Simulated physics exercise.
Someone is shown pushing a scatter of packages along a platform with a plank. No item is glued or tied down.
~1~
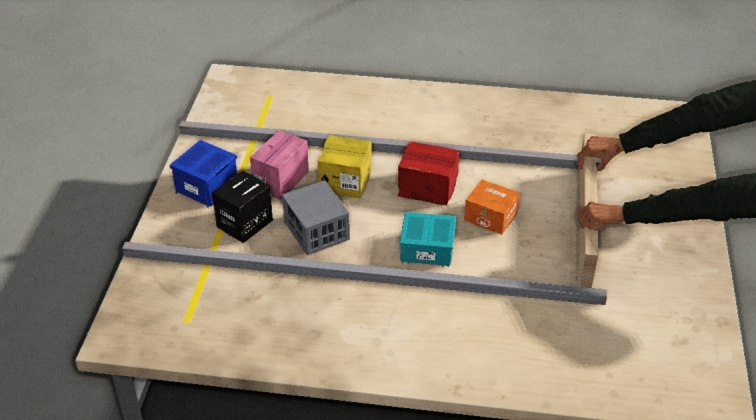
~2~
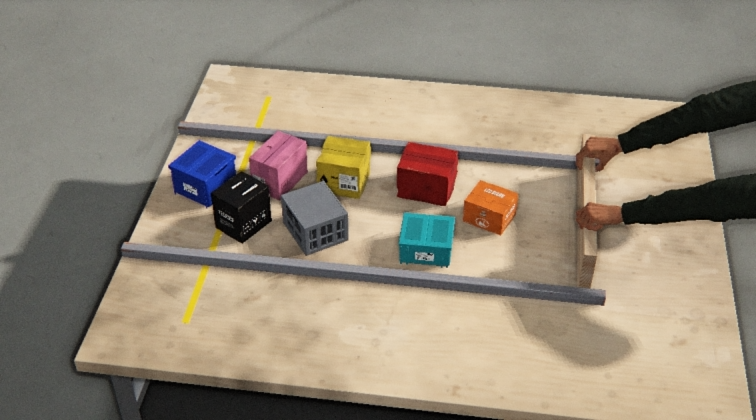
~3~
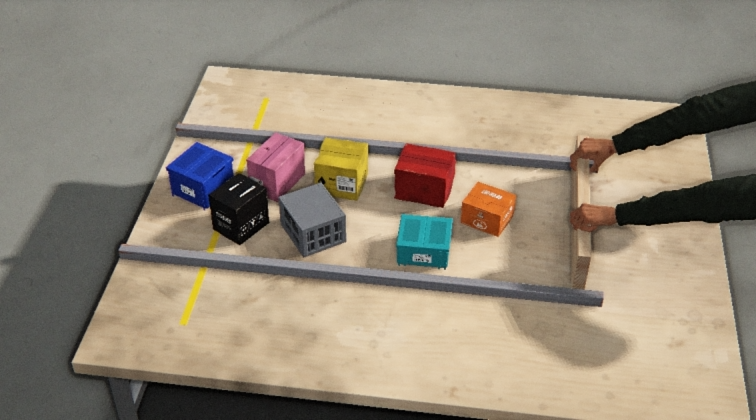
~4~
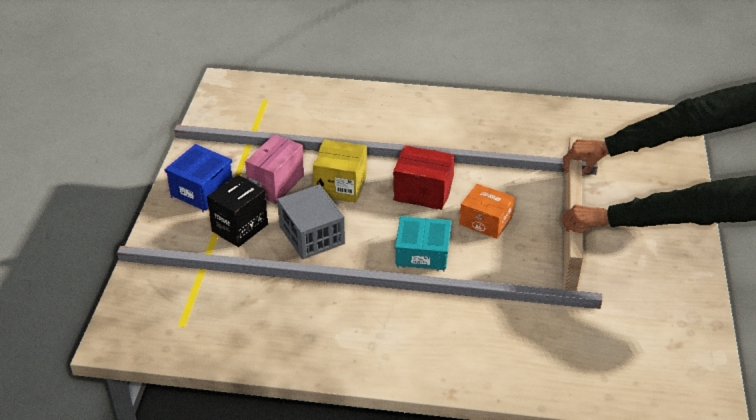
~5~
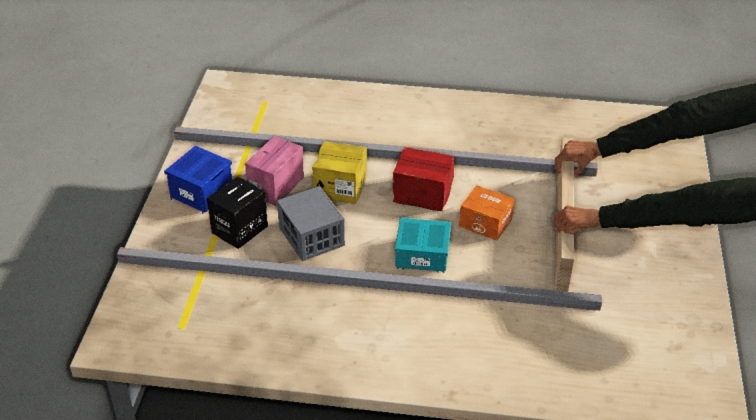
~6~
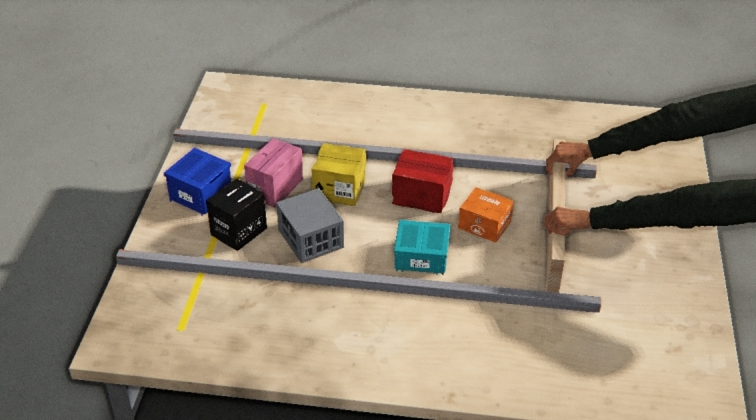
On a wooden table between two grey rails, a person's hands slide a plank slowly leftward toward a scatter of coloured boxes and a grey crate near a yellow tape line, while the packages stay essentially still.
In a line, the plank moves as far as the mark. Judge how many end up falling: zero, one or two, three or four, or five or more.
My judgement: Three or four.
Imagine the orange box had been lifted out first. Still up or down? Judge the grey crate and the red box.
Note: Grey crate stays up top / red box stays up top.
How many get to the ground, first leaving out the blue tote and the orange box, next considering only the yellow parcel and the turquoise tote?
Result: 2, then 1.
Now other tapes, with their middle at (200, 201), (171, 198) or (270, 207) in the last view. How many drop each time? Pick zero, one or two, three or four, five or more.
Five or more; more than four; 1 or 2.
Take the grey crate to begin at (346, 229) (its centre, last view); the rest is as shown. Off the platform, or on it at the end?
Note: Grey crate is safe.
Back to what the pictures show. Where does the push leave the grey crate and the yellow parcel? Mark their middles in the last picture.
The grey crate stops around (148, 202); the yellow parcel around (174, 156).
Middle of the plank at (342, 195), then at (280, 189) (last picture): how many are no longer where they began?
First 8, then 8.
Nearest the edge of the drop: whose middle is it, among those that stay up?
The grey crate winds up nearest.
Soon after, none off yet; blue tote at rest near (199, 182); black parcel at rest near (237, 214); pink parcel at rest near (274, 173).
After that, none off yet; blue tote displaced a little near (187, 182); black parcel displaced a little near (212, 211); pink parcel displaced about its own width near (238, 168).
In the end, the number that fall off is three or four; gone, pink parcel, black parcel and blue tote.
